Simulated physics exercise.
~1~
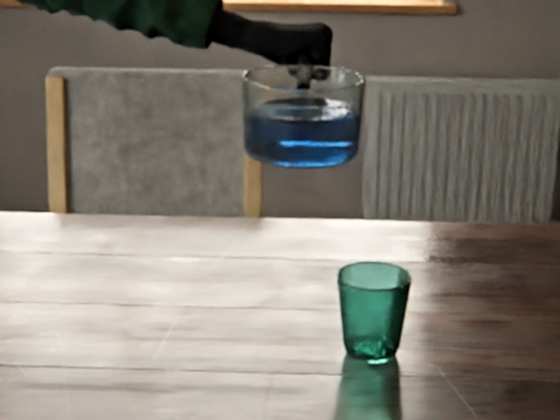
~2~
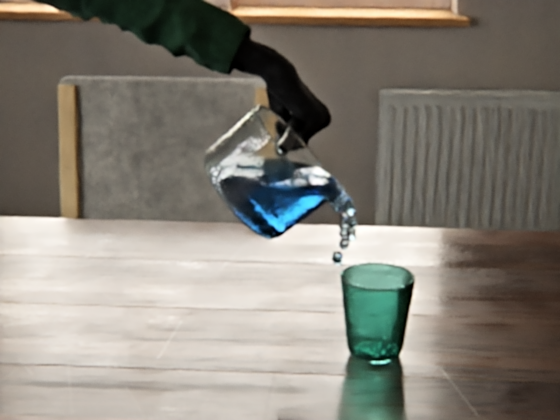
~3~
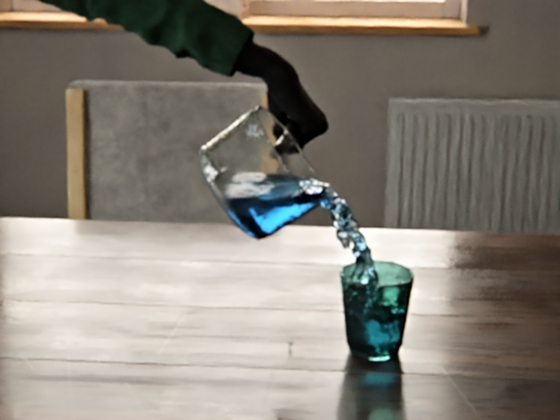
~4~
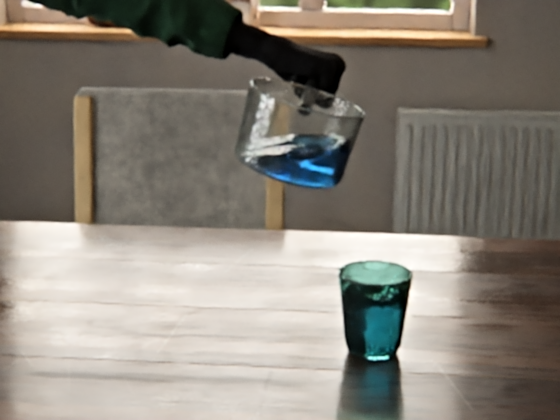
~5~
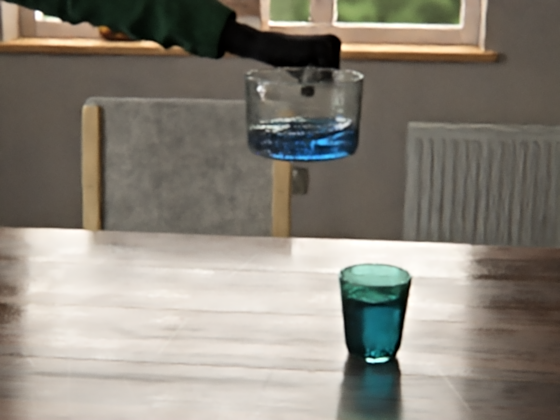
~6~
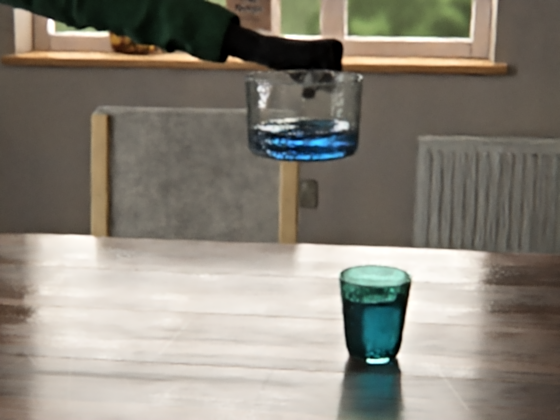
A dark-gloved hand on a green-sleeved arm reaches in from the upper left, holding a clear glass pot of blue liquid above a brown wooden table. An empty green tumbler stands below it, with a grey chair, a radiator and a window sill behind, all viewed from across the table as the view drifts slightly. The hand tips the pot to the right, and the liquid spills over its rim and streams into the tumbler. The pot then swings back level, still holding some blue liquid, while the tumbler stands mostly full, looking teal through its green glass.
